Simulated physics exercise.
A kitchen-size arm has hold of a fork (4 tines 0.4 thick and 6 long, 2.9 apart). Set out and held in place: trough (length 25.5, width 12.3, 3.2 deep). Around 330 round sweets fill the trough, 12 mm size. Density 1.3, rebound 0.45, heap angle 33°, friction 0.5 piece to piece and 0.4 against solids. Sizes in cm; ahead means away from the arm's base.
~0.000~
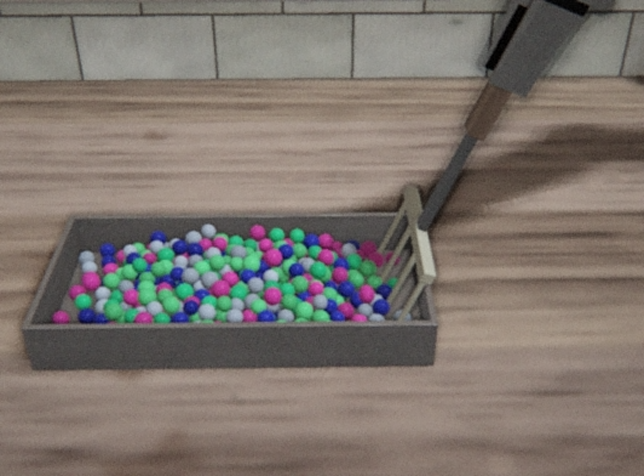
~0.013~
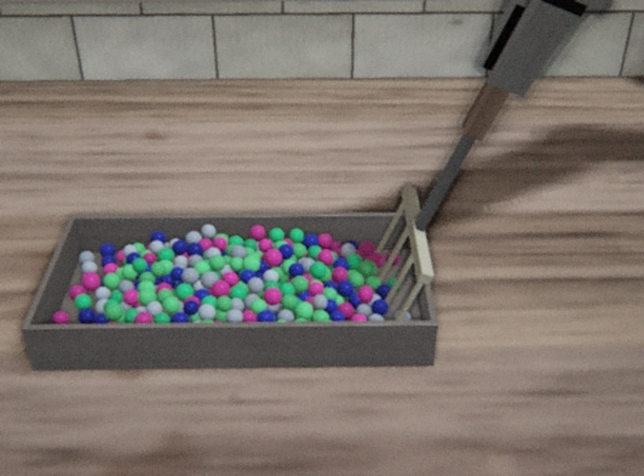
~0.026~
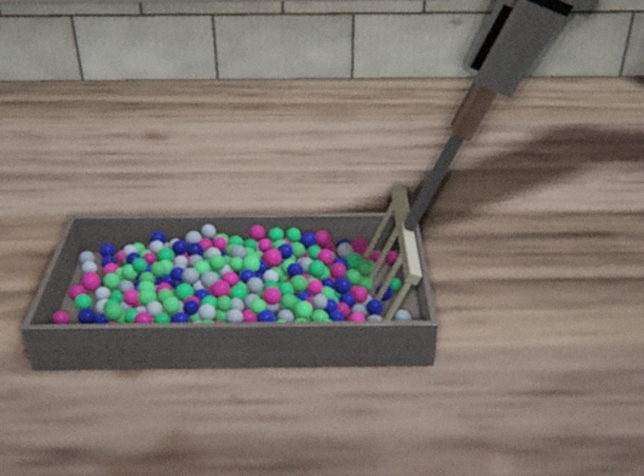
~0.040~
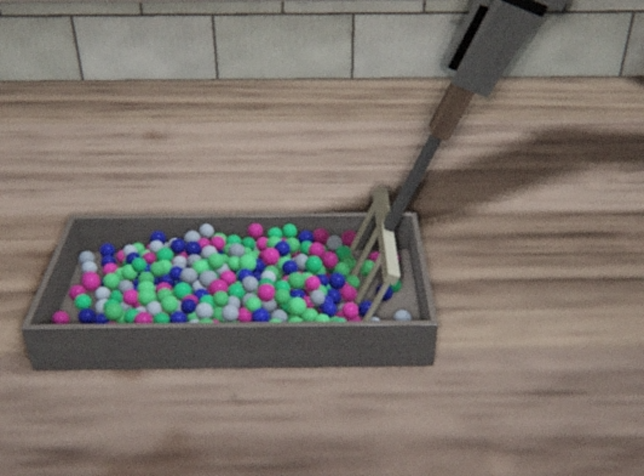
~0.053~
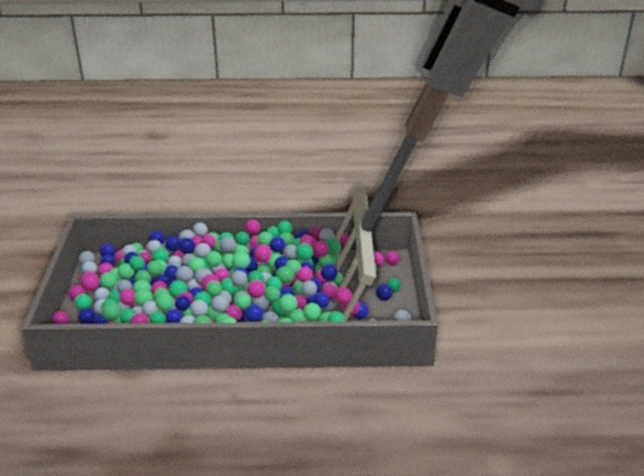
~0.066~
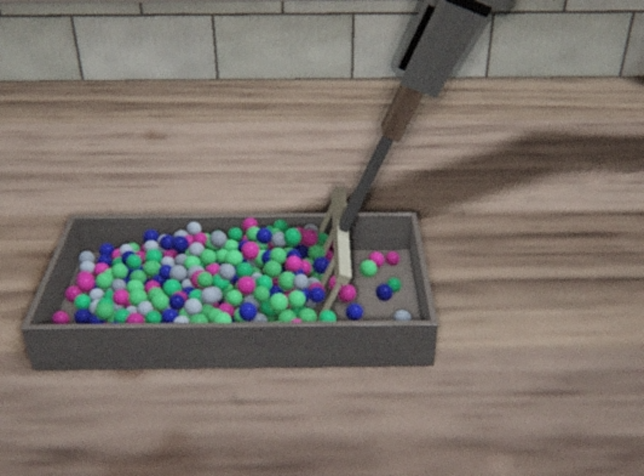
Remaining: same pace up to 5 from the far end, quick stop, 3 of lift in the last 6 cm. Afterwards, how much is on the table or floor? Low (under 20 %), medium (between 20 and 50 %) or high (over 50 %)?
A medium share, between 20 and 50 %, ends on the table or floor.
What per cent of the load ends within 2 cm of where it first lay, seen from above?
About 25 per cent.
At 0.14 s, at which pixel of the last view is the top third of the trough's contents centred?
At about (187, 257).
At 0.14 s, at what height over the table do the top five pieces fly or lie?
Some 8 cm.
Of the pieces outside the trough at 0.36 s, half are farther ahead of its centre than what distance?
Roughly 24 cm.
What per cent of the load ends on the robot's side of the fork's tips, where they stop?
About 40 per cent.
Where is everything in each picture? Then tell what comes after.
The first frame shows the fork bar at (418, 232), sloping 68°; upper third of the load around (244, 280), from x 60 to 400, top at y 230; 331 in the trough.
The second frame shows the fork bar at (416, 232), sloping 68°; upper third of the load around (244, 280), from x 60 to 400, top at y 230.
The third frame shows the fork bar at (406, 232), sloping 68°; upper third of the load around (252, 280), from x 60 to 400, top at y 230.
The fourth frame shows the fork bar at (385, 232), sloping 68°; upper third of the load around (256, 277), from x 60 to 400, top at y 230.
The fifth frame shows the fork bar at (363, 232), sloping 68°; upper third of the load around (261, 276), from x 60 to 400, top at y 225.
The sixth frame shows the fork bar at (341, 232), sloping 68°; upper third of the load around (257, 272), from x 60 to 400, top at y 225; 331 in the trough.
After 0.10 s, sloping 68°, highest piece 7 above the table; 331 in the trough.
After 0.14 s, sloping 68°, highest piece 9 above the table; 326 in the trough, 5 in flight or on the tool.
After 0.36 s, sloping 68°, highest piece 7 above the table; 237 in the trough, 90 on the table or floor, 4 in flight or on the tool.
After 1.06 s, sloping 68°, highest piece 4 above the table; 237 in the trough, 94 on the table or floor.
In the end, 237 in the trough, 94 on the table or floor. That is 28 % on the table or floor.
